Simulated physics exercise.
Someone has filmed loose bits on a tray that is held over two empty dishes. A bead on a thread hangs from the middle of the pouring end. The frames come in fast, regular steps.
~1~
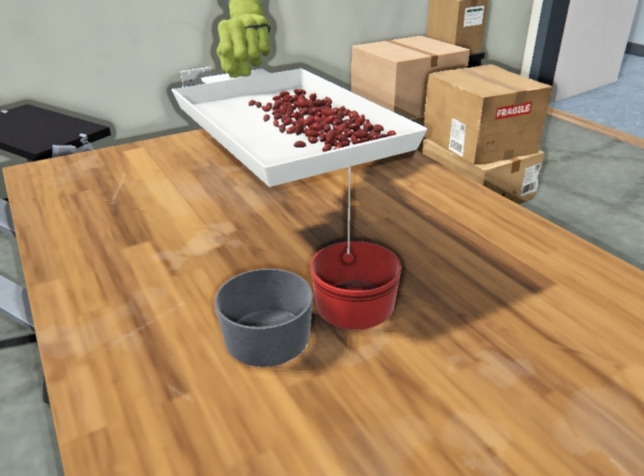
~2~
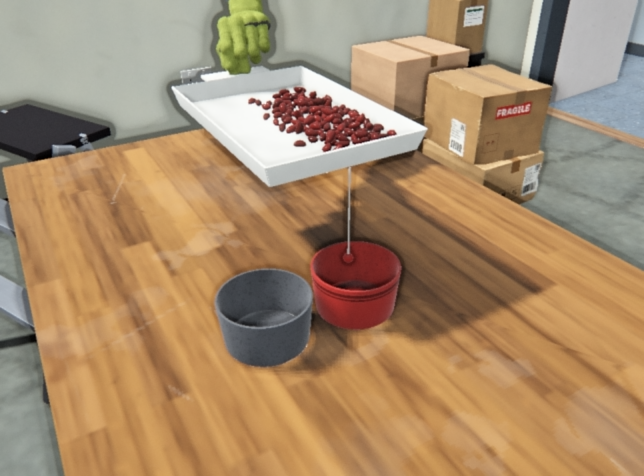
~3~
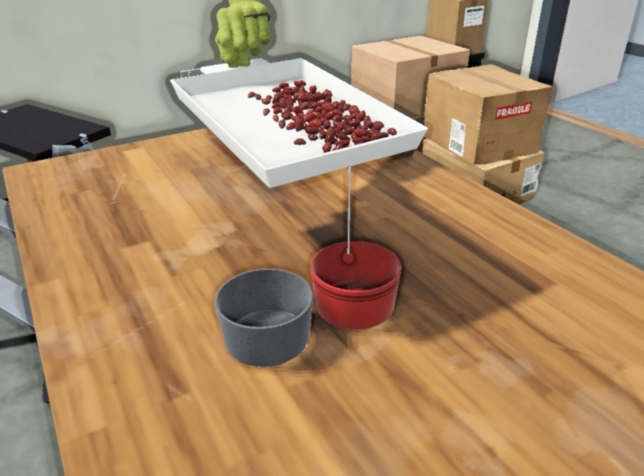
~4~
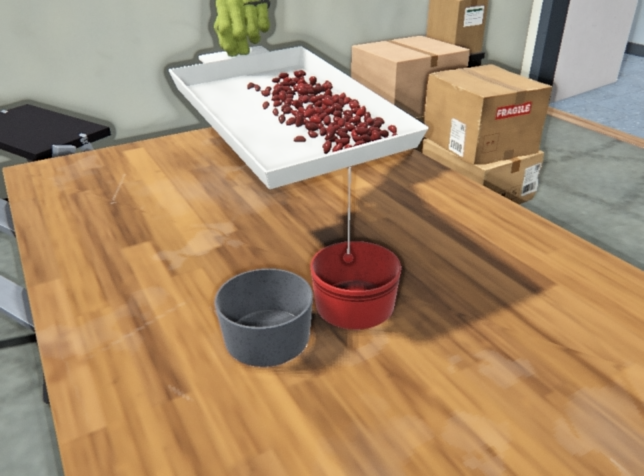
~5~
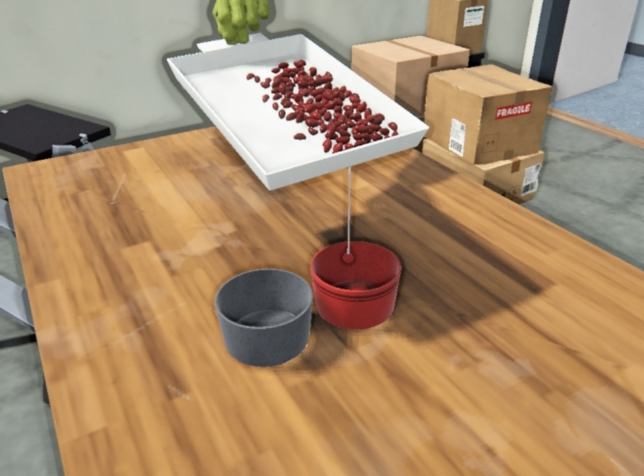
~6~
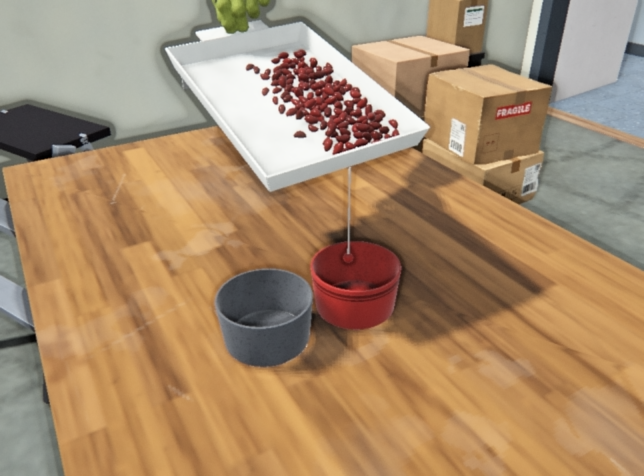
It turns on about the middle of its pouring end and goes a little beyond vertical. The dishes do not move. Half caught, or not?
The two hold less than half of the load.
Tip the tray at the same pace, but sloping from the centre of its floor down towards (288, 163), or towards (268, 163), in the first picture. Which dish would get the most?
At the first place left, at the second the left-hand dish.
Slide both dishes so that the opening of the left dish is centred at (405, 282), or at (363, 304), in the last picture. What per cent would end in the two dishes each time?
In turn 10 and 50 in a hundred.
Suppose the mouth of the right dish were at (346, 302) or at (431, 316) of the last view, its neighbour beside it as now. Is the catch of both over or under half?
First over half, then below a half.
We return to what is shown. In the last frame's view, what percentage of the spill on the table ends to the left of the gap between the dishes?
Near 20 %.
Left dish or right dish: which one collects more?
Fuller: Left.
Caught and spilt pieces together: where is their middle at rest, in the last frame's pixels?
At about (324, 367).
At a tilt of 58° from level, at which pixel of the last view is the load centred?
Around (326, 136).
Just after the last frame, tray tipped steeply; almost all on the tray; just a few outside both; just a few in the air.
A moment on, tray tipped right over; roughly a third on the tray; about a tenth in the left dish; roughly a quarter outside both; roughly a third in the air.
Further on, tray tipped past a quarter turn; roughly a quarter in the left dish; just a few in the right dish; roughly two thirds outside both.
When it is over, tray tipped past a quarter turn; roughly a quarter in the left dish; just a few in the right dish; roughly two thirds outside both.
